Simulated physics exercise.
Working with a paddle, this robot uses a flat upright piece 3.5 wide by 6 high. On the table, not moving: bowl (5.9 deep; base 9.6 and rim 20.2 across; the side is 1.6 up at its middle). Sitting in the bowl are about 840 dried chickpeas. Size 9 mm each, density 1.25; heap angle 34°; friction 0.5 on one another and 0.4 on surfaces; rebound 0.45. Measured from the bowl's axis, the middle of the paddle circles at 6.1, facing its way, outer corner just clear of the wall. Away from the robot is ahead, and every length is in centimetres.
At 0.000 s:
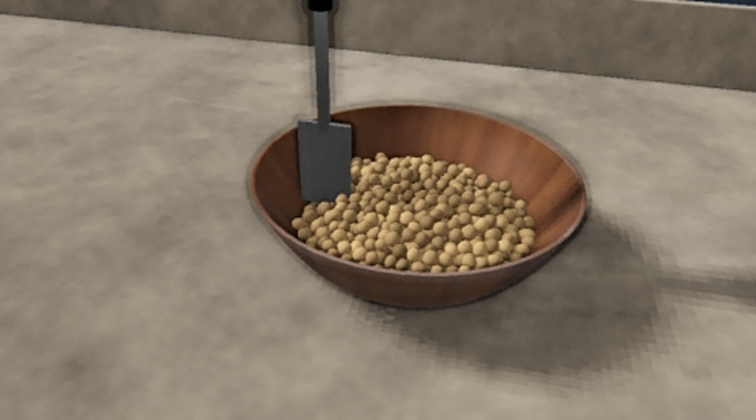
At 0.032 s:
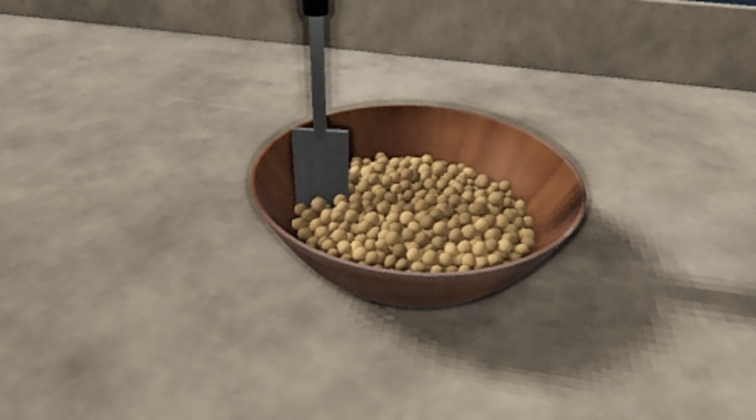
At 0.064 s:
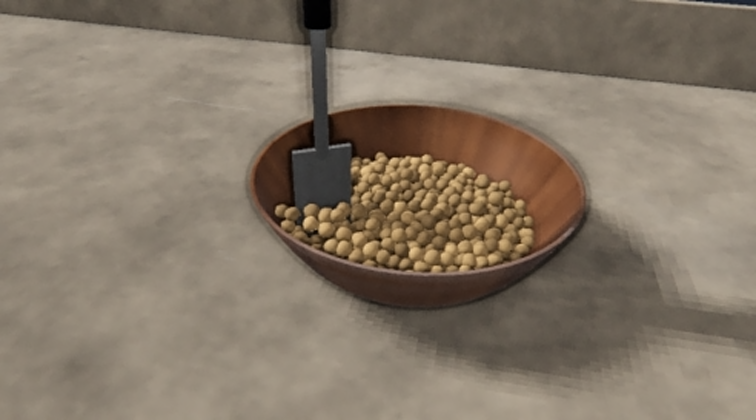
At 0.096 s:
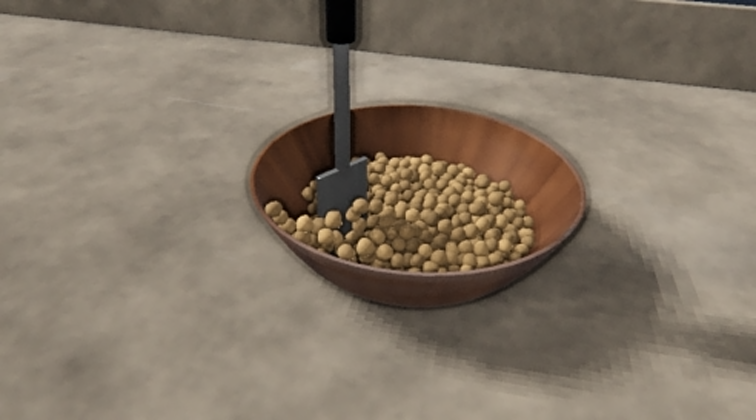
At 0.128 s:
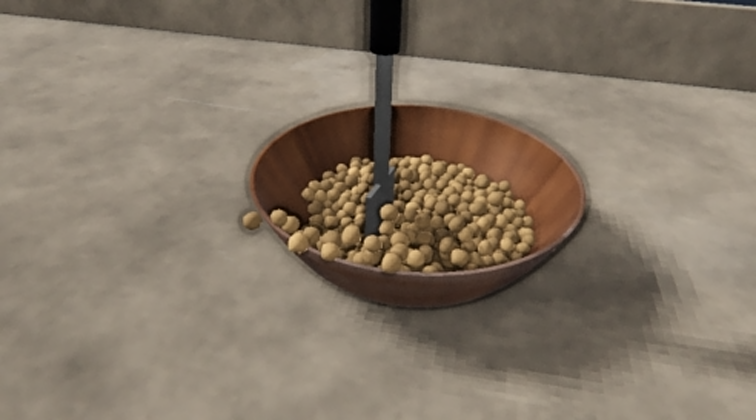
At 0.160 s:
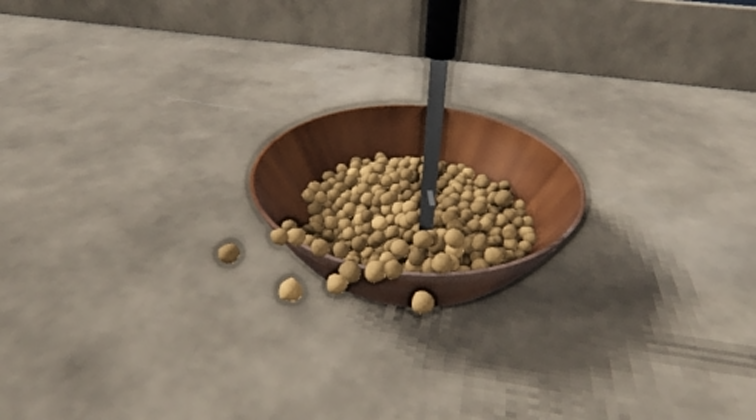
A brown bowl of dried chickpeas sat on a grey table while a flat metal paddle swept through them from the left side toward the front, pushing several over the near rim.
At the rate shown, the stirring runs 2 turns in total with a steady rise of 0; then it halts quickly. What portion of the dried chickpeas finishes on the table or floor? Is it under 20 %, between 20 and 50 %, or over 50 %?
Between 20 and 50 %.
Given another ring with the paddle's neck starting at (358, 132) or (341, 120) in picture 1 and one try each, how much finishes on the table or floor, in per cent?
Close to 10 per cent for the first and close to 30 per cent for the second.
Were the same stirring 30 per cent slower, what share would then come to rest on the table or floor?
I'd expect about 20 %.
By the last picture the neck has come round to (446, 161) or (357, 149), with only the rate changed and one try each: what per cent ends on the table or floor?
About 35 % for one try and about 15 % for the other, in order.
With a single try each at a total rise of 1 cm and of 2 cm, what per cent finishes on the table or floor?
Close to 20 percent and close to 10 percent.
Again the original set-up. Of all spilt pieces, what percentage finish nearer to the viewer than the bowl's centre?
50 per cent, roughly.
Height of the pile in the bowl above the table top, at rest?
Roughly 5.0 centimetres.
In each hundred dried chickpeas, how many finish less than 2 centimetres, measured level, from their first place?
Around 35 in a hundred.
By 0.48 s, 345° round, highest piece 10 above the table; 715 in the bowl, 85 on the table or floor, 39 in flight or on the tool.
By 0.79 s, 225° round, highest piece 9 above the table; 626 in the bowl, 190 on the table or floor, 23 in flight or on the tool.
By 1.15 s, 0° round, highest piece 5 above the table; 576 in the bowl, 263 on the table or floor.
By 1.85 s, 0° round, highest piece 5 above the table; 576 in the bowl, 263 on the table or floor.
Final count, 576 in the bowl, 263 on the table or floor. That is 31 % on the table or floor.
